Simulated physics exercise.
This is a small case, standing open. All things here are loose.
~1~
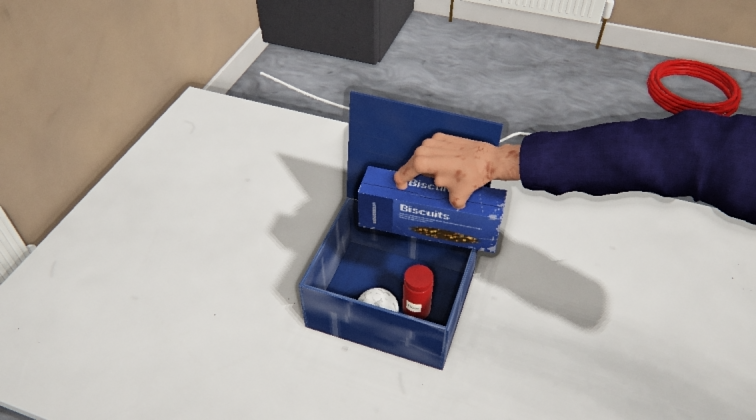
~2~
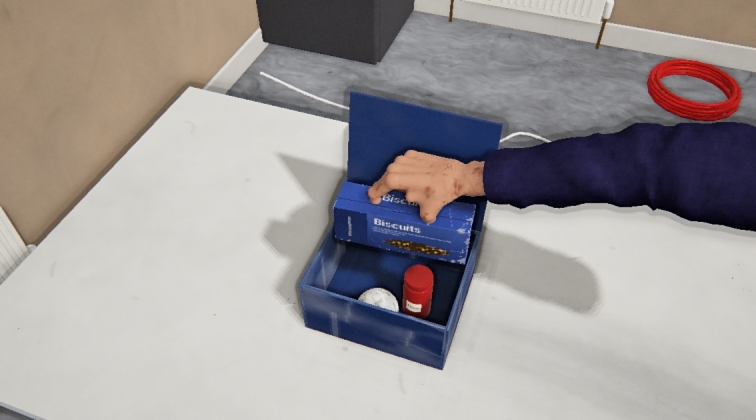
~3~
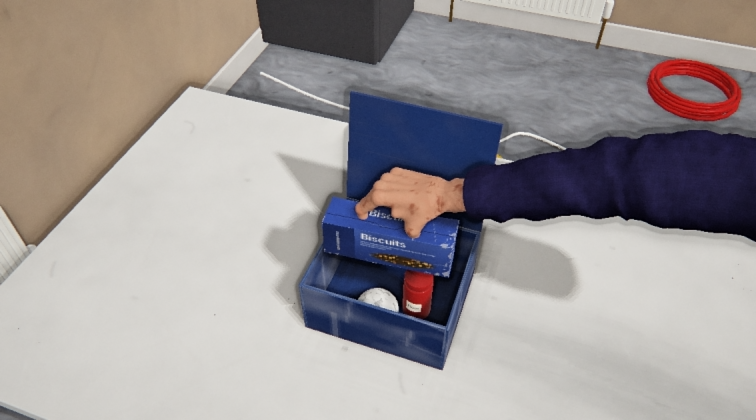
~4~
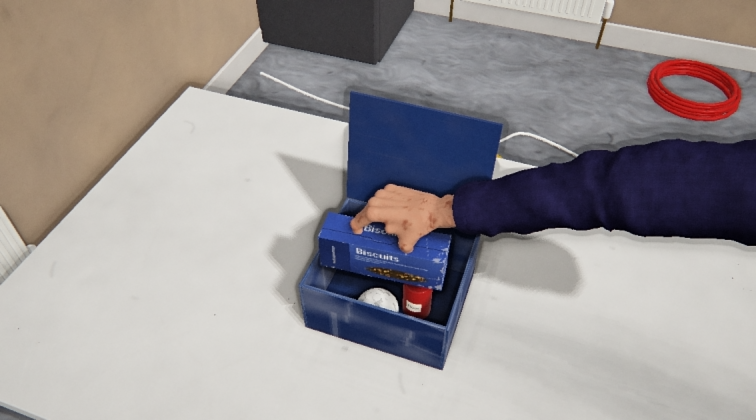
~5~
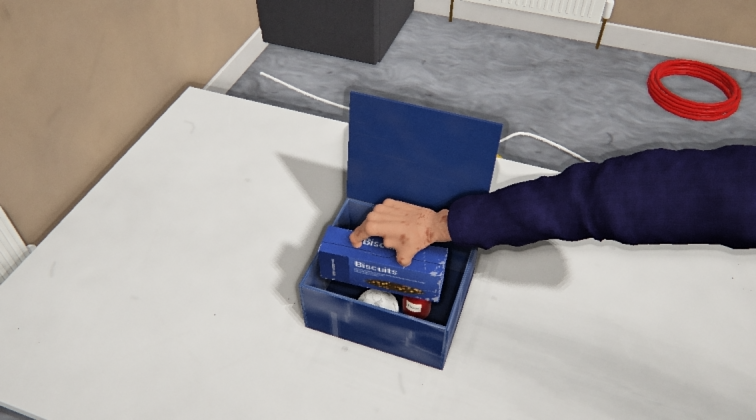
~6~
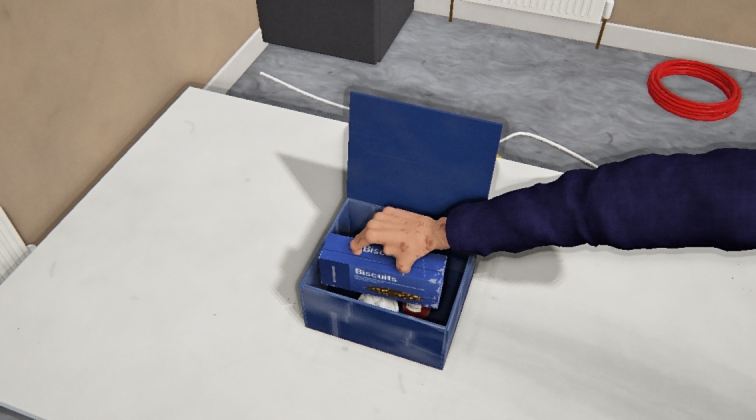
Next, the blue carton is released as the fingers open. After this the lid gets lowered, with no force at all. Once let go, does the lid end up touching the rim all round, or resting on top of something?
The lid ends up resting on top of something.
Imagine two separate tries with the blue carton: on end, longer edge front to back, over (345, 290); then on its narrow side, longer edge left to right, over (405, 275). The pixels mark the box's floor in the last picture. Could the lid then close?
First try: The lid stays propped open; second try: The lid comes down fully.
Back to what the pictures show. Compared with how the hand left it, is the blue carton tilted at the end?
Result: The blue carton remains as it was set.
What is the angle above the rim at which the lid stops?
Some 12 degrees above the rim, more or less.
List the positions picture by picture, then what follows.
On its way; blue carton (431, 209); red shaker (418, 293), in the first frame.
On its way; blue carton (404, 222); red shaker (418, 293), in the second frame.
On its way; blue carton (390, 236); red shaker (418, 293), in the third frame.
On its way; blue carton (385, 251); red shaker (418, 293), in the fourth frame.
On its way; blue carton (383, 263), in the fifth frame.
Put in, still held; blue carton (383, 270), in the sixth frame.
Then, 1.20 s after the last picture, lid starting down; blue carton tipped 7° from how it was near (370, 290).
Then, 1.70 s after the last picture, lid 46° above the rim; blue carton tipped 8° from how it was near (370, 290).
At rest, lid 12° above the rim; left askew, blue carton; the other 2 in place. Seen from the same camera at the end, blue carton near (370, 290).
